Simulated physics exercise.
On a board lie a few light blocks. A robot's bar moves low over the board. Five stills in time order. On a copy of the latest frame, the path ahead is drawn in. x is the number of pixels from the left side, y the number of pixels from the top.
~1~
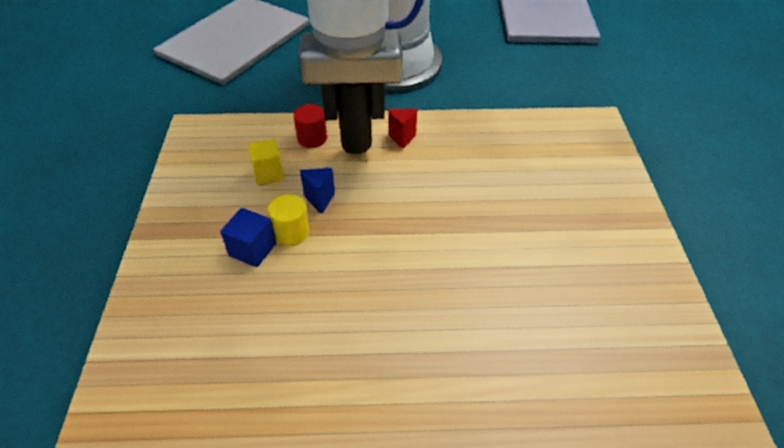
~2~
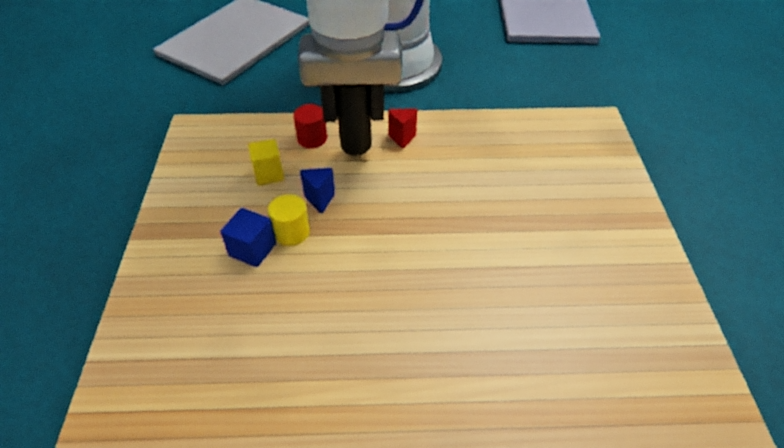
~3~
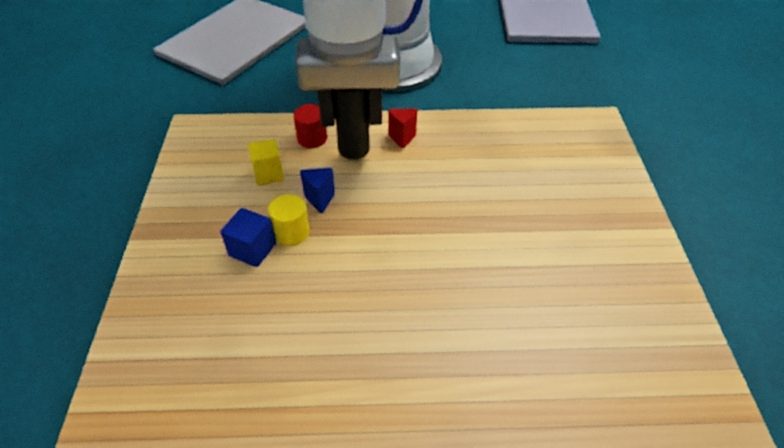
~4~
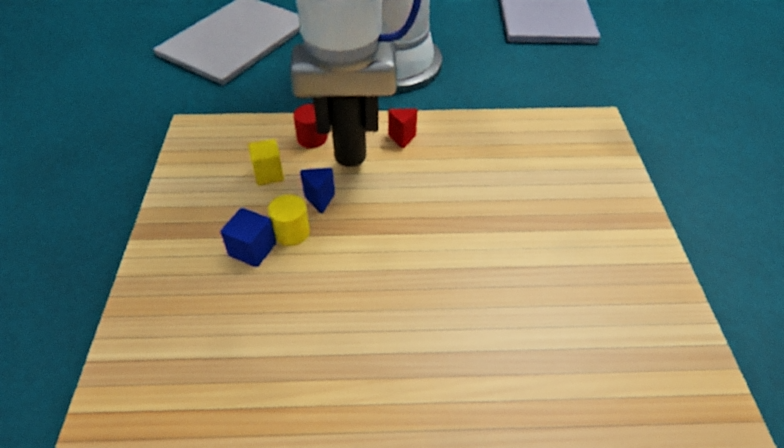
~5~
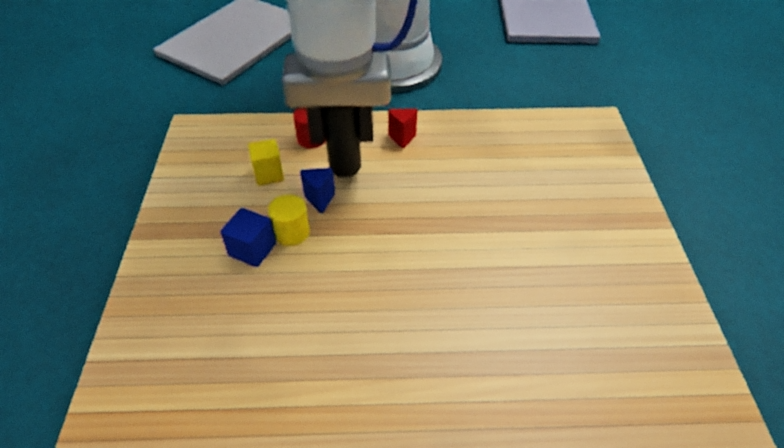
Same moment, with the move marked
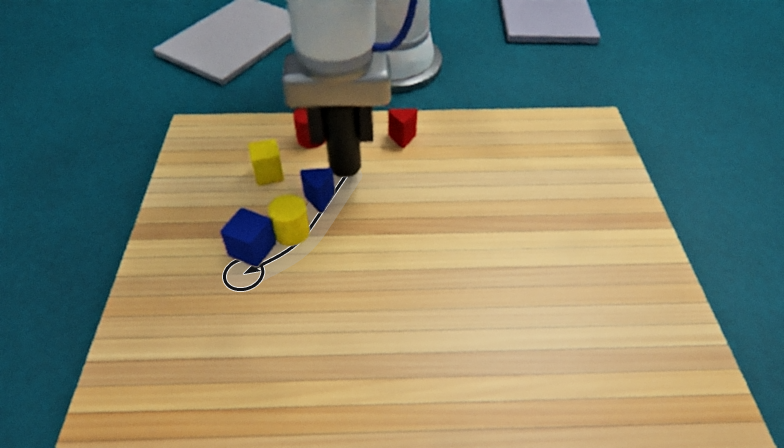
The robot's dark bar stayed nearly still at first, then slid a short way toward the viewer and slightly left, nearing the blue three-sided block, while the red, yellow and blue blocks stayed put.
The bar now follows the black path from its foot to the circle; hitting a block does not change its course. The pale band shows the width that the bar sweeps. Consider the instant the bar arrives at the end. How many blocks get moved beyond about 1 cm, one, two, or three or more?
Going by the path, three or more of them shift by more than about 1 cm.
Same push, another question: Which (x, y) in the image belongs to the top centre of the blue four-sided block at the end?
It comes to (155, 253).
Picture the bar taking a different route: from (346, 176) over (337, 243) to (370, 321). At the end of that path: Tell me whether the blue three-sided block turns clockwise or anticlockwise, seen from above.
Viewed from above: Clockwise.
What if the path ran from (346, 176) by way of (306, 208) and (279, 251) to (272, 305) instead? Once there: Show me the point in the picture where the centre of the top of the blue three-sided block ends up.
The spot you're after is about (315, 211) in the image.
Path on the board, from (346, 176) via (323, 210) and (293, 246), ending at (244, 274).
On the path given first. One third of the way, bar at (321, 201); blue four-sided block at (242, 230), turned 25° clockwise; yellow cylinder at (276, 213); blue three-sided block at (290, 192), turned 80° clockwise.
Two thirds of the way, bar at (291, 237); blue four-sided block at (211, 243), turned 20° clockwise; yellow cylinder at (249, 227); blue three-sided block at (278, 192), turned 105° clockwise.
At the end, bar at (241, 265); blue four-sided block at (155, 253), turned 35° clockwise; yellow four-sided block in place; yellow cylinder at (197, 246); red cylinder in place; blue three-sided block at (278, 192), turned 105° clockwise.
